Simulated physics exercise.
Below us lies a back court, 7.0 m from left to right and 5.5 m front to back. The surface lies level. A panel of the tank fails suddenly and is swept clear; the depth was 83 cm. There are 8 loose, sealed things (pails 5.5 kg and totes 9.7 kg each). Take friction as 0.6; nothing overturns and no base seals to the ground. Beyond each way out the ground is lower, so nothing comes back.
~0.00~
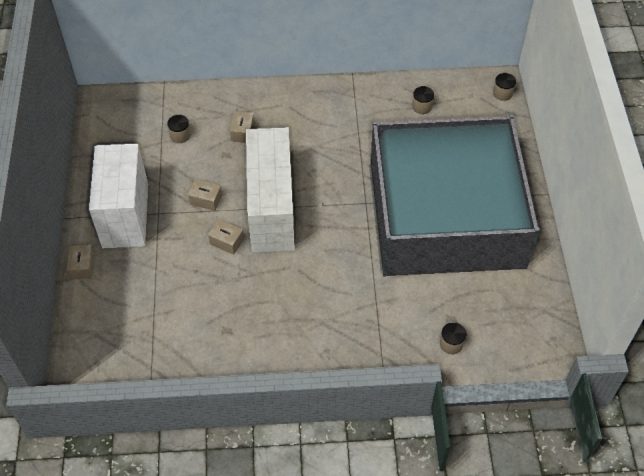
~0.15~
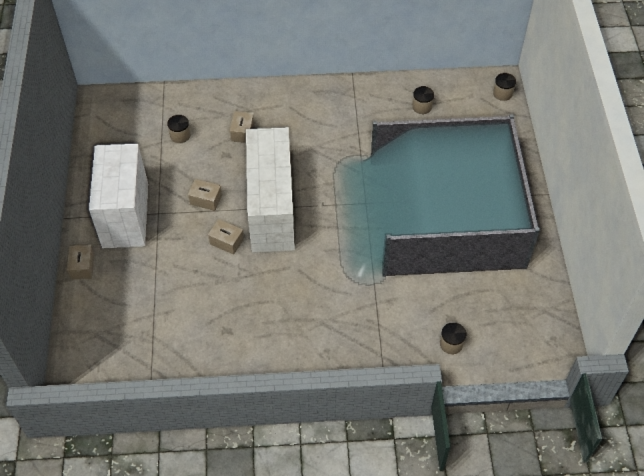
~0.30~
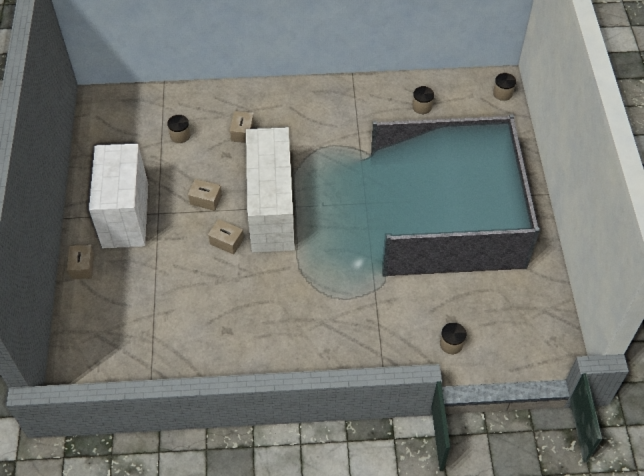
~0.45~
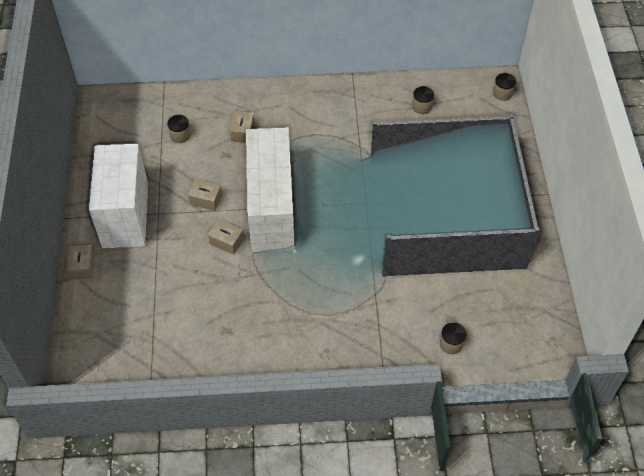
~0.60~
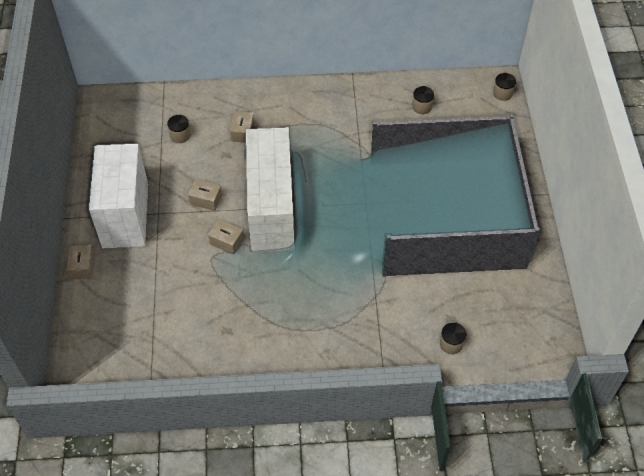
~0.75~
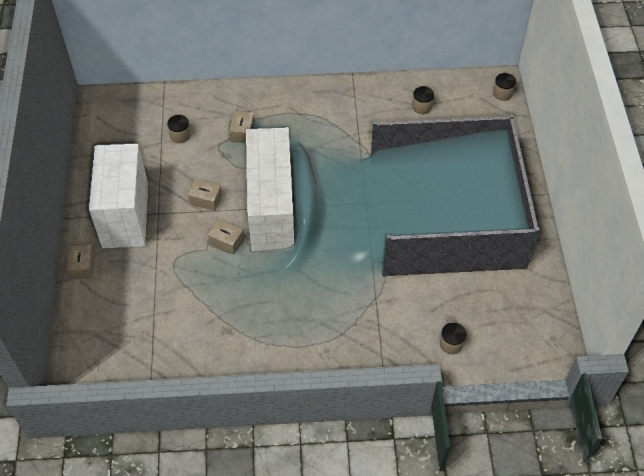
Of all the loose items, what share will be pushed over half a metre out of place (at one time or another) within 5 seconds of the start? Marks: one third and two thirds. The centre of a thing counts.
Share: From one to two thirds.
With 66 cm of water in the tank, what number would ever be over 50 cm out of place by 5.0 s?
Then 2.
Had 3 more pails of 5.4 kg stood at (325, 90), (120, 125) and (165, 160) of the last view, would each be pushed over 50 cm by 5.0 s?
In turn: Past it, over, over.
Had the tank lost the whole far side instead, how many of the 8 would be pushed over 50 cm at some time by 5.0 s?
Then 5.
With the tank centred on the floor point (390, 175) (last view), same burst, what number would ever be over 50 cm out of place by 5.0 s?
In that case 5 of them.
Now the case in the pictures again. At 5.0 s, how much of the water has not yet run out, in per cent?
About 100 per cent.
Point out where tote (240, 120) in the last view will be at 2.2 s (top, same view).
Around (199, 120).
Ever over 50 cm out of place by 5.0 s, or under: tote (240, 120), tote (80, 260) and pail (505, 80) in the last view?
In that order: Past it, more, past it.
After 1.1 s 0 of 8 are over 50 cm from their spots; 0 afloat.
After 2.2 s 1 of 8 are over 50 cm from their spots; 0 afloat.
After 3.5 s 2 of 8 are over 50 cm from their spots; 2 afloat.
After 5.0 s 3 of 8 are over 50 cm from their spots, and 3 have been at some point; 3 afloat.
